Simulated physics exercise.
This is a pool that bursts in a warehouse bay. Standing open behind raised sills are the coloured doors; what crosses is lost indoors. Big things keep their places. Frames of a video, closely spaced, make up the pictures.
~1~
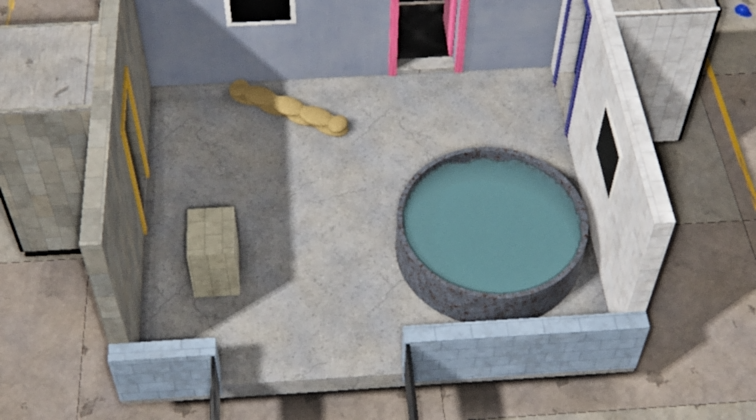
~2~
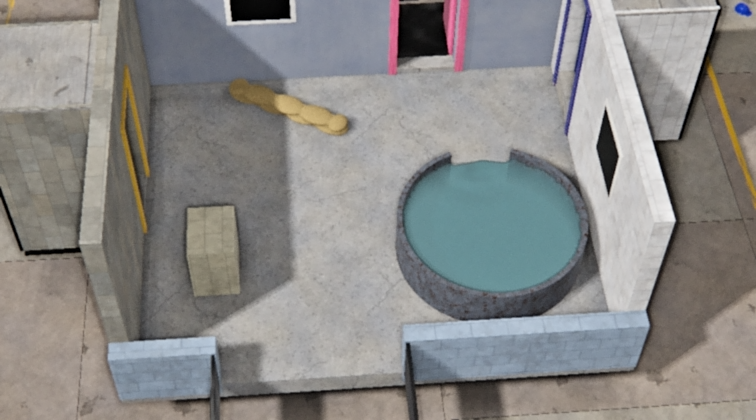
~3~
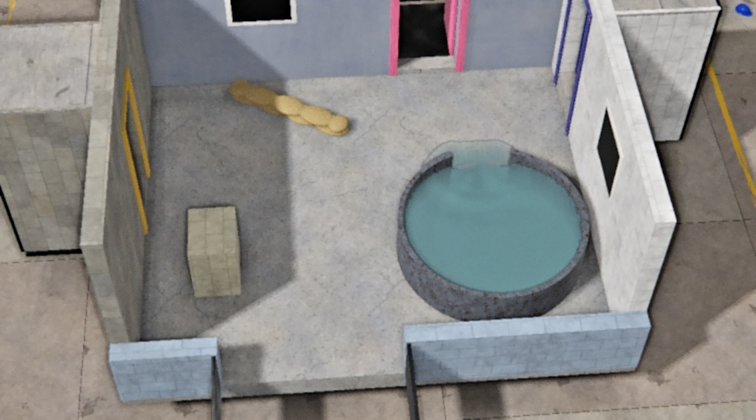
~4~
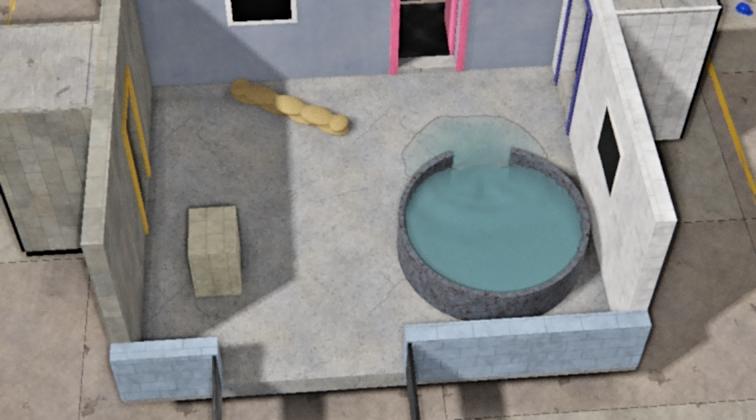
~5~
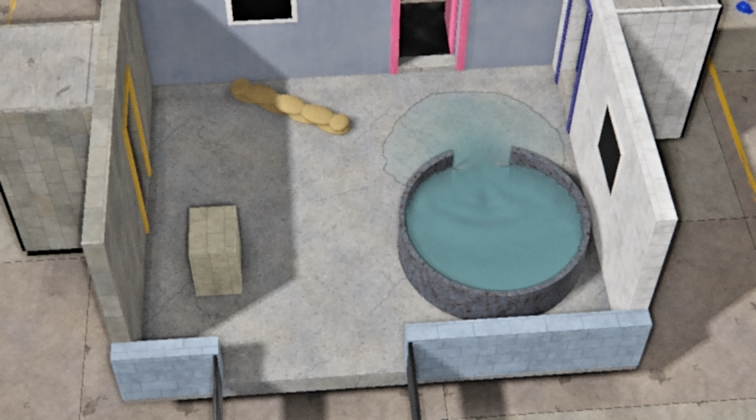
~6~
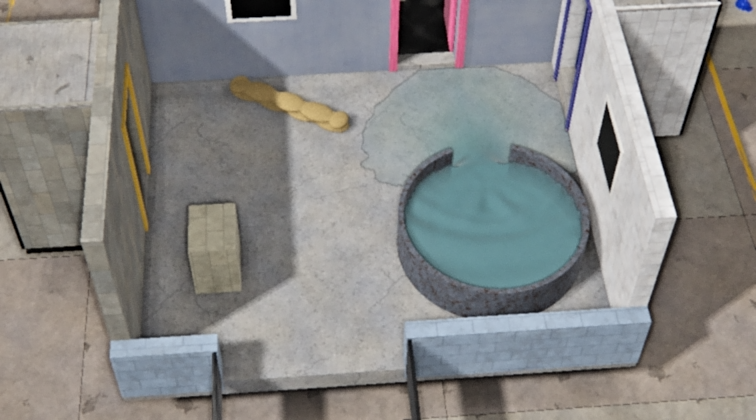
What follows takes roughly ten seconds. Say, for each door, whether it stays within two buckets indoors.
At the end, the yellow door ends up at or below the line; the pink door ends up above the line; the blue door ends up at or below the line.
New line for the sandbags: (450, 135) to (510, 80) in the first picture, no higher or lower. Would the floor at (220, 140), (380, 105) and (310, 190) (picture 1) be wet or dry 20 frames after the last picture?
Submerged, submerged, spared.
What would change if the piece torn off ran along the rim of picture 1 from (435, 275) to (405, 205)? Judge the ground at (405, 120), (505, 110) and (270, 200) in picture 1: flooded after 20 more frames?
Taken one by one: Unaffected, then unaffected, then sodden.
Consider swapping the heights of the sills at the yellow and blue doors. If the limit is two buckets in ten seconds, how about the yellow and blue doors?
After the swap, the yellow door falls short and the blue door overshoots.
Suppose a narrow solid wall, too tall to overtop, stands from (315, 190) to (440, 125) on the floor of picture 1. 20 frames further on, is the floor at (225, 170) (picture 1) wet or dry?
There: Dry.
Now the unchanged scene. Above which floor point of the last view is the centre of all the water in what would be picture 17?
About (483, 204) in the last view.
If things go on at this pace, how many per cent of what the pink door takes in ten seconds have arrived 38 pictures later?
That share would be near 70 %.
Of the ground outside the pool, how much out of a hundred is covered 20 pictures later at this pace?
30 %, roughly.
A moment on, water covers 25 % of the floor; the yellow door not reached, the pink door over two buckets in, the blue door wet at the sill, nothing in.
Next, water covers 25 % of the floor; the yellow door not reached, the pink door far over two buckets in, the blue door wet at the sill, nothing in.
Then, water covers 30 % of the floor; the yellow door not reached, the pink door far over two buckets in, the blue door wet at the sill, nothing in.
Later, water covers 60 % of the floor; the yellow door wet at the sill, nothing in, the pink door far over two buckets in, the blue door wet at the sill, nothing in.
In the end, water covers 90 % of the floor; the yellow door wet at the sill, nothing in, the pink door far over two buckets in, the blue door wet at the sill, nothing in.
